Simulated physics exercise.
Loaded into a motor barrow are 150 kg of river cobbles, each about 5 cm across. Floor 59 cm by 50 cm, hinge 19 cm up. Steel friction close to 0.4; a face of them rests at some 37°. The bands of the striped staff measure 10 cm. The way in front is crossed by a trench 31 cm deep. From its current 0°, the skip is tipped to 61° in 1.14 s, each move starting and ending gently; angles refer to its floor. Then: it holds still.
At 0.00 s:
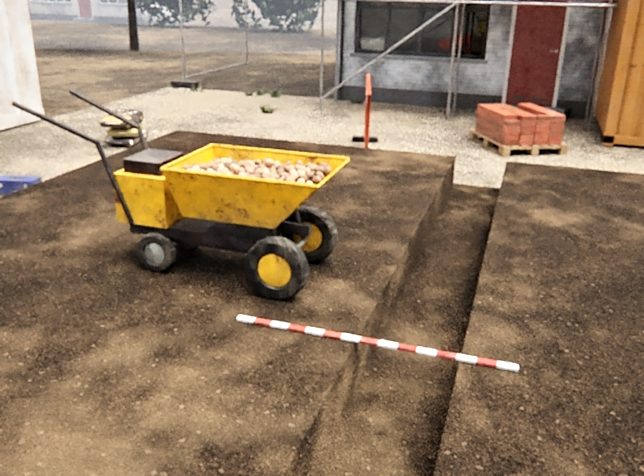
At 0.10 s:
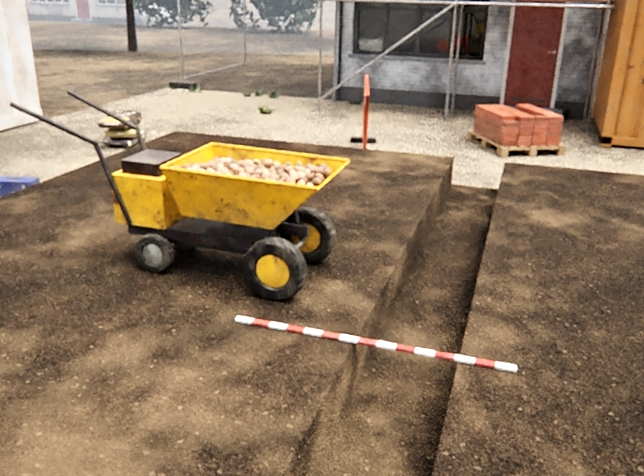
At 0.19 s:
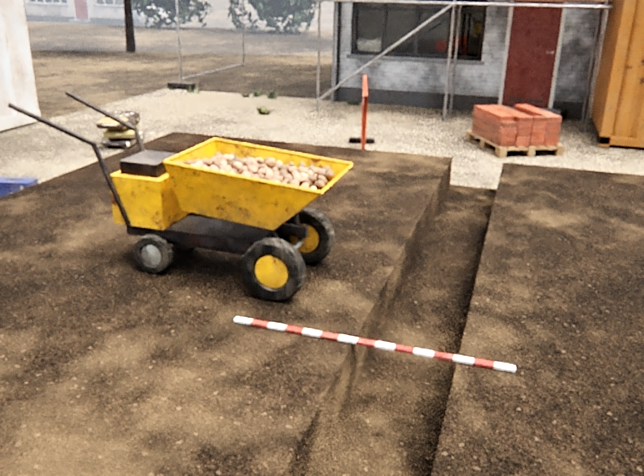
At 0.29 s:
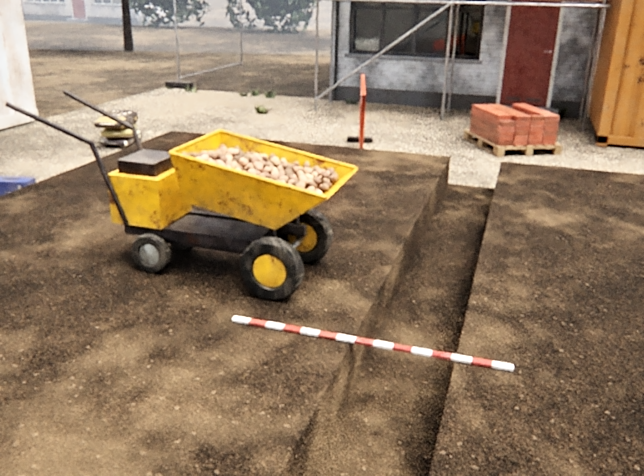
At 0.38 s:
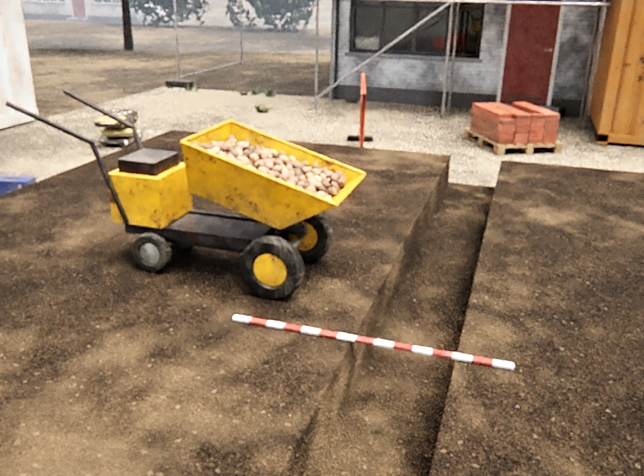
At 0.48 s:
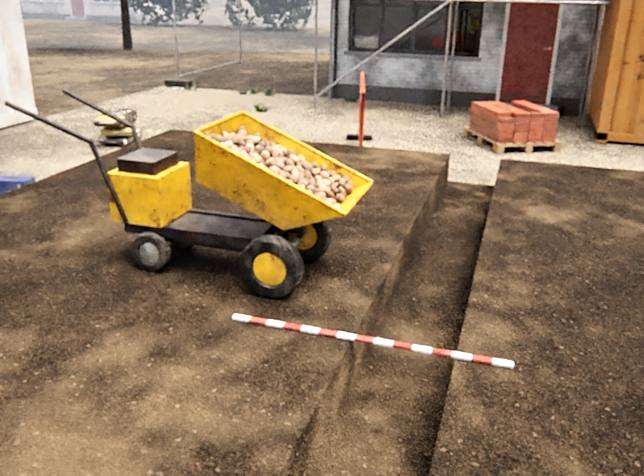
A yellow motor barrow loaded with pale, rounded stones stands on brown soil in a yard, seen from slightly above and to its side. A red-and-white striped staff lies in front of it across a shallow trench, with orange-red blocks on a pallet, scaffolding and a grey building behind. The skip tilts forward to the right, slowly then faster, while the wheels stay put and the view shifts very slightly.
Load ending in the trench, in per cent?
100 per cent.
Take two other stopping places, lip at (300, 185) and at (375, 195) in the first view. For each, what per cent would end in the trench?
From the first spot near 100, from the second near 65 per cent.
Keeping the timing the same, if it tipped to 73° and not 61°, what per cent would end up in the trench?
Then close to 100 per cent.
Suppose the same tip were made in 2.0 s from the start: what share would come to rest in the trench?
Around 100 per cent would end in the trench.
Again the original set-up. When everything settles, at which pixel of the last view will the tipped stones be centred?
(420, 331).
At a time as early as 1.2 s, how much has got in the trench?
Close to 25 per cent has got there by then.
After 0.9 s the floor is at 52°; 100 % in the skip; the foremost stones are at (371, 237).
After 1.2 s the floor is at 61°; 75 % in the skip, 25 % in the trench; the foremost stones are at (434, 327).
After 1.6 s the floor is at 61°; 39 % in the skip, 61 % in the trench; the foremost stones are at (464, 327).
After 3.5 s the floor is at 61°; 0 % in the skip, 100 % in the trench; the foremost stones are at (466, 344).
